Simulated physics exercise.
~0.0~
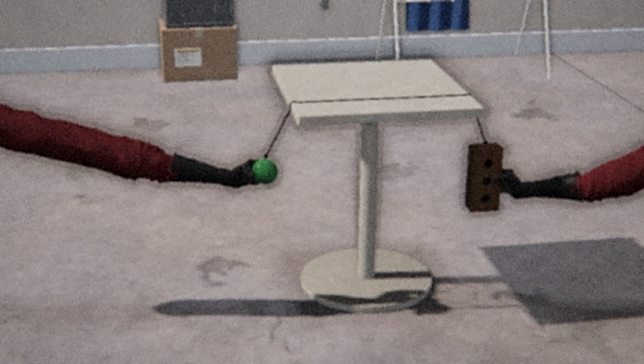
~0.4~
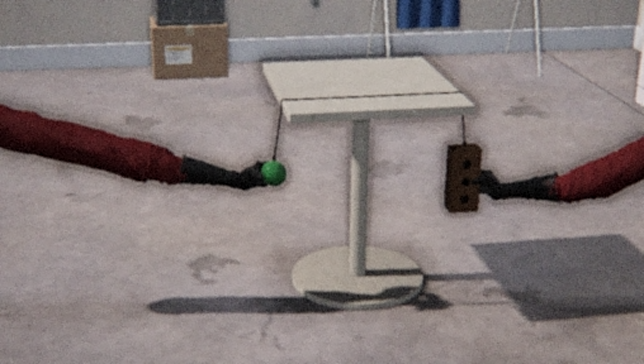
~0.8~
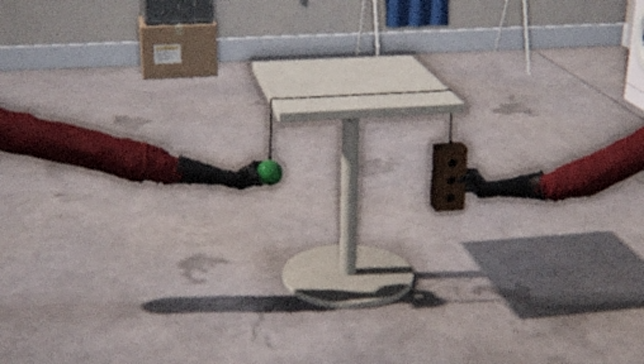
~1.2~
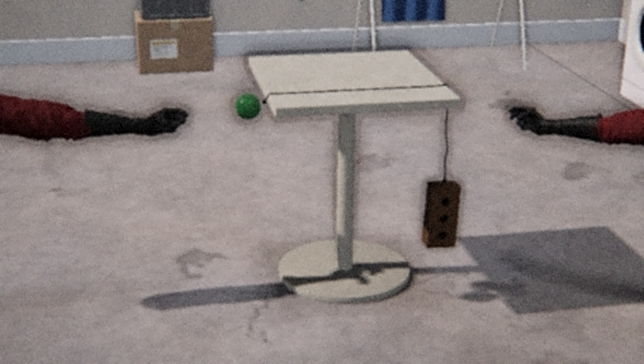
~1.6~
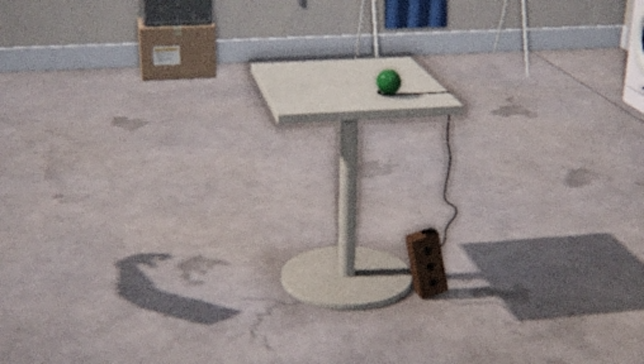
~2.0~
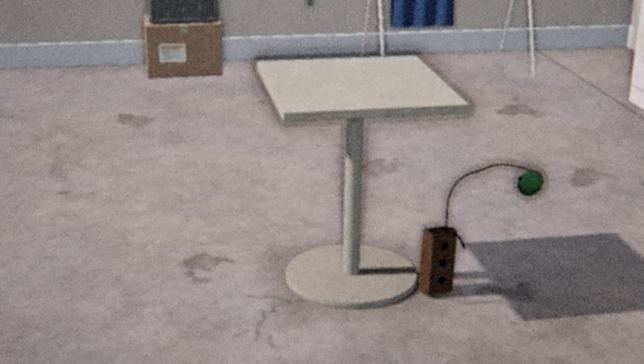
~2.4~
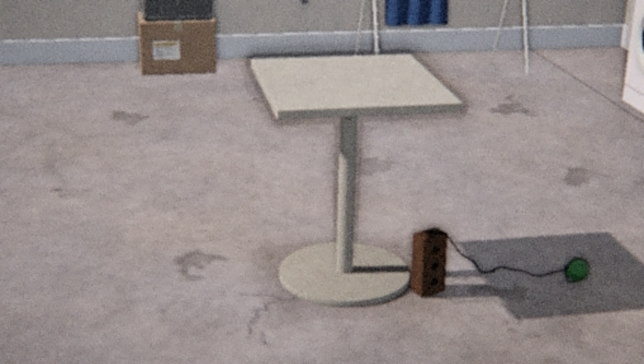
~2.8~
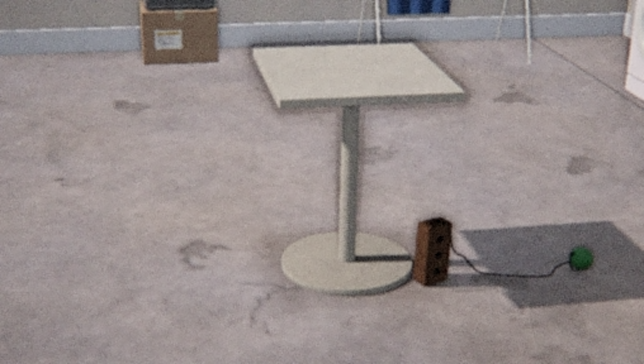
In a room with a grey concrete floor, a string lies across a pale pedestal table, with a small green ball hanging at the left and a dark brown brick at the right. Two gloved hands in red sleeves hold the objects steady. The hands let go and draw back, and the brick drops while the ball is pulled up toward the tabletop. The brick reaches the floor beside the base as the ball travels across the top. The ball flies off the right side and falls, ending on the floor to the right of the upright brick, the string slack between them.
